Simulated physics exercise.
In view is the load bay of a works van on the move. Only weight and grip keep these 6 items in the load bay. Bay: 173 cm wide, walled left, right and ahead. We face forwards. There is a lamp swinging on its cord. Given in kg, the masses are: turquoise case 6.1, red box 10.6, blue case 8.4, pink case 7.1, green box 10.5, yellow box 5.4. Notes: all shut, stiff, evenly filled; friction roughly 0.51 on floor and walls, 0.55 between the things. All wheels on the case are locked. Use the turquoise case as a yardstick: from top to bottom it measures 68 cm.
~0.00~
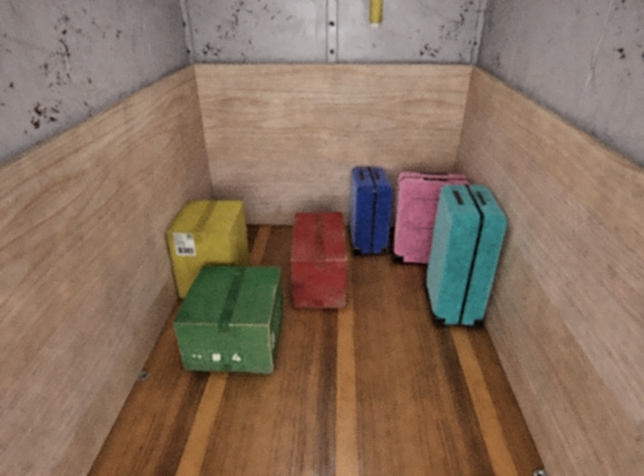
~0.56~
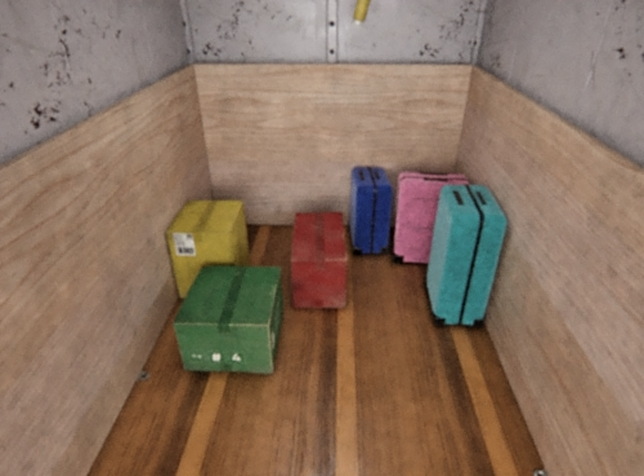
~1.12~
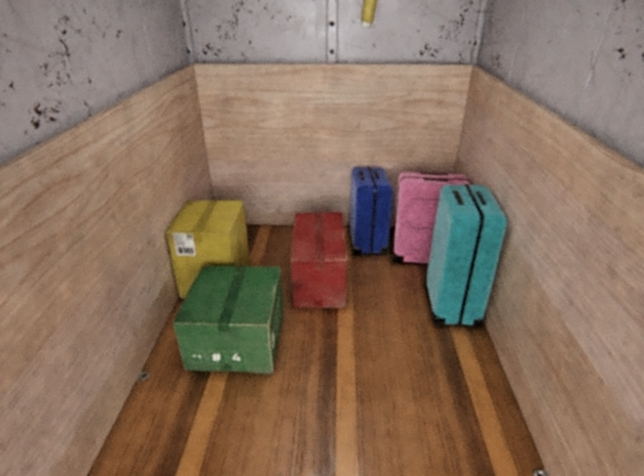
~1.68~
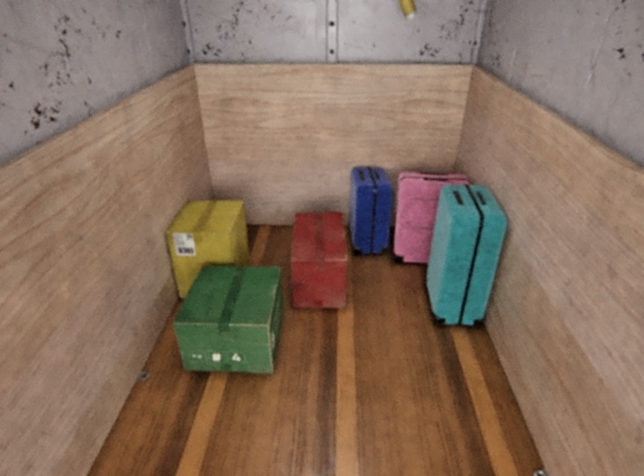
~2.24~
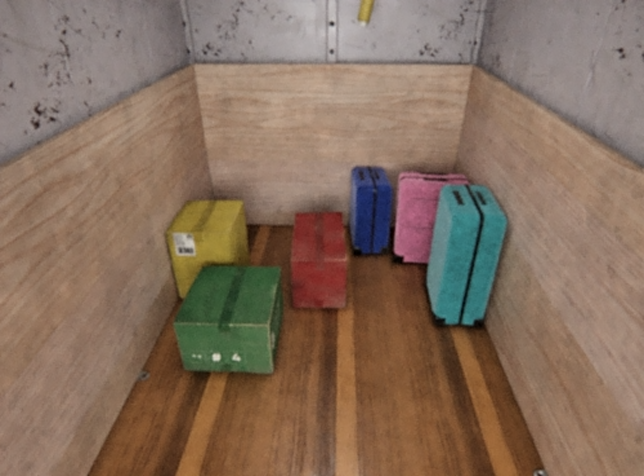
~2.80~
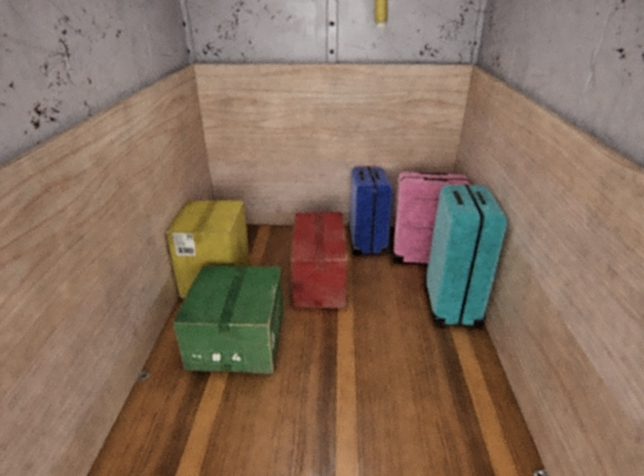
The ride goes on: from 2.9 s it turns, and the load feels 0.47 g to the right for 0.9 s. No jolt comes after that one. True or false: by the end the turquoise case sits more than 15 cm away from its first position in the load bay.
False.
After 3.20 s, force 0.47 g right.
After 3.70 s, force 0.19 g right.
After 4.00 s, steady run.
In the end (4.3 s), all 6 under 15 cm from the start. In the last view, turquoise case near (462, 256).
